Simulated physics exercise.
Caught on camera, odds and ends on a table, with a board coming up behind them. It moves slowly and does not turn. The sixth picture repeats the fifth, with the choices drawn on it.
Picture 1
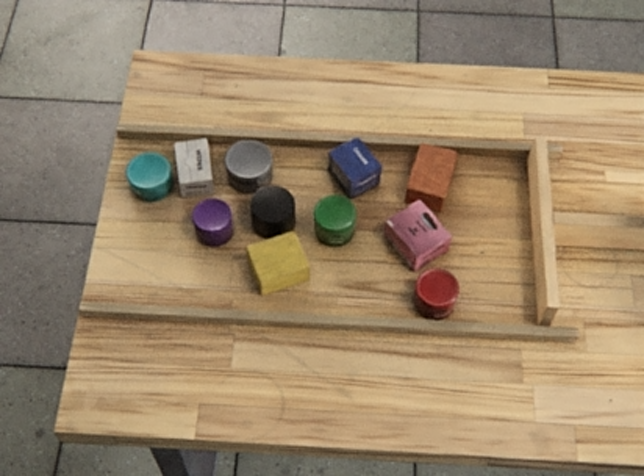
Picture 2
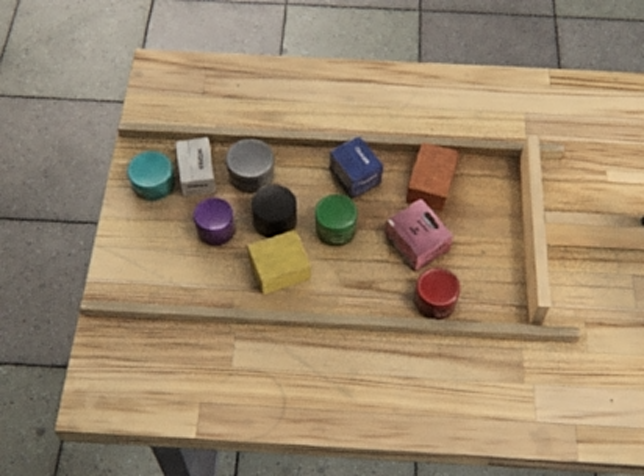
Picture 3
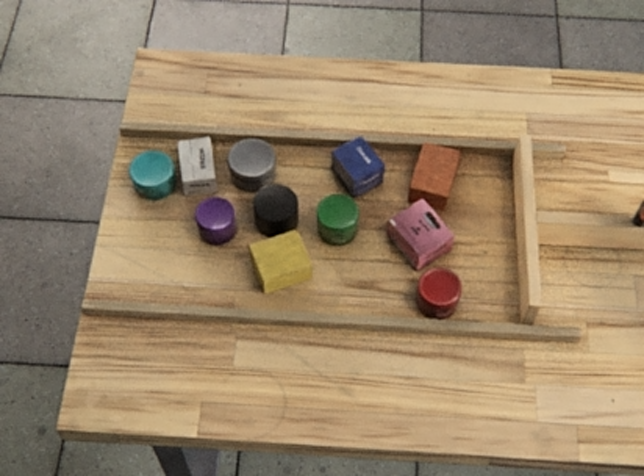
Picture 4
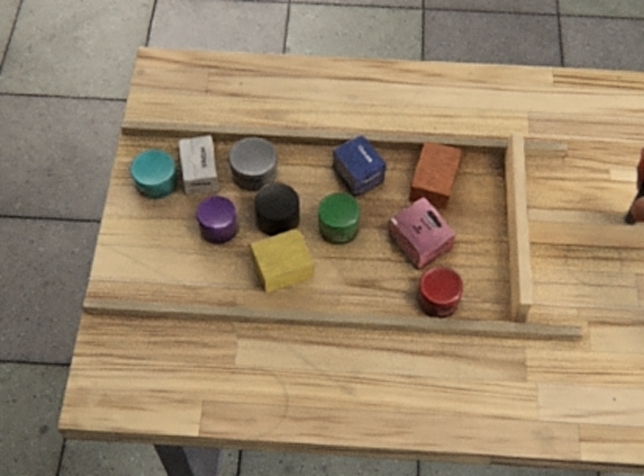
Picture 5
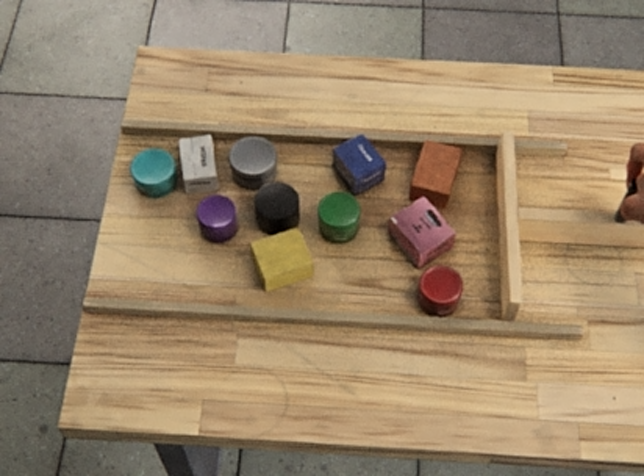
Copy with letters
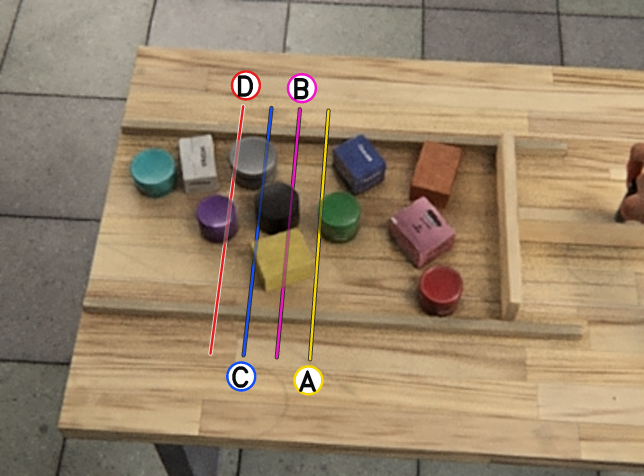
A wooden board slides slowly left across a wooden table, between two rails, toward a still group of coloured jars, tubs and small boxes, while a dark and reddish object comes partly into view at the right edge behind it.
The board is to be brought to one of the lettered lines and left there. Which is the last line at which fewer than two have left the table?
Line C.
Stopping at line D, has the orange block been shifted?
By then, yes.
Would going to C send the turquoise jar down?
Yes.
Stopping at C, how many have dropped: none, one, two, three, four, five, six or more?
In all, one.
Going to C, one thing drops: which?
The turquoise jar.
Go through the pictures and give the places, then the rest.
White box (194, 168); yellow block (278, 263); blue box (355, 168), in the first picture.
Board (539, 216); grey jar (251, 166), in the second picture.
Board (531, 216); green tub (338, 220), in the third picture.
Board (521, 214); purple tub (218, 220), in the fourth picture.
Board (512, 212); black tin (278, 209); turquoise jar (155, 174); white box (199, 165), in the fifth picture.
On the marked copy, A at (320, 225); B at (289, 224); C at (259, 222); D at (228, 220).
With C. Early on, board (419, 207); red tub (388, 289); blue box (346, 163).
Further on, board (329, 203); turquoise jar (149, 174); white box (187, 163).
At the end, board (262, 199); turquoise jar over the edge; white box (125, 159); one fallen.
As for the rest, A is within the limit but short; B is within the limit but short; D drops three.
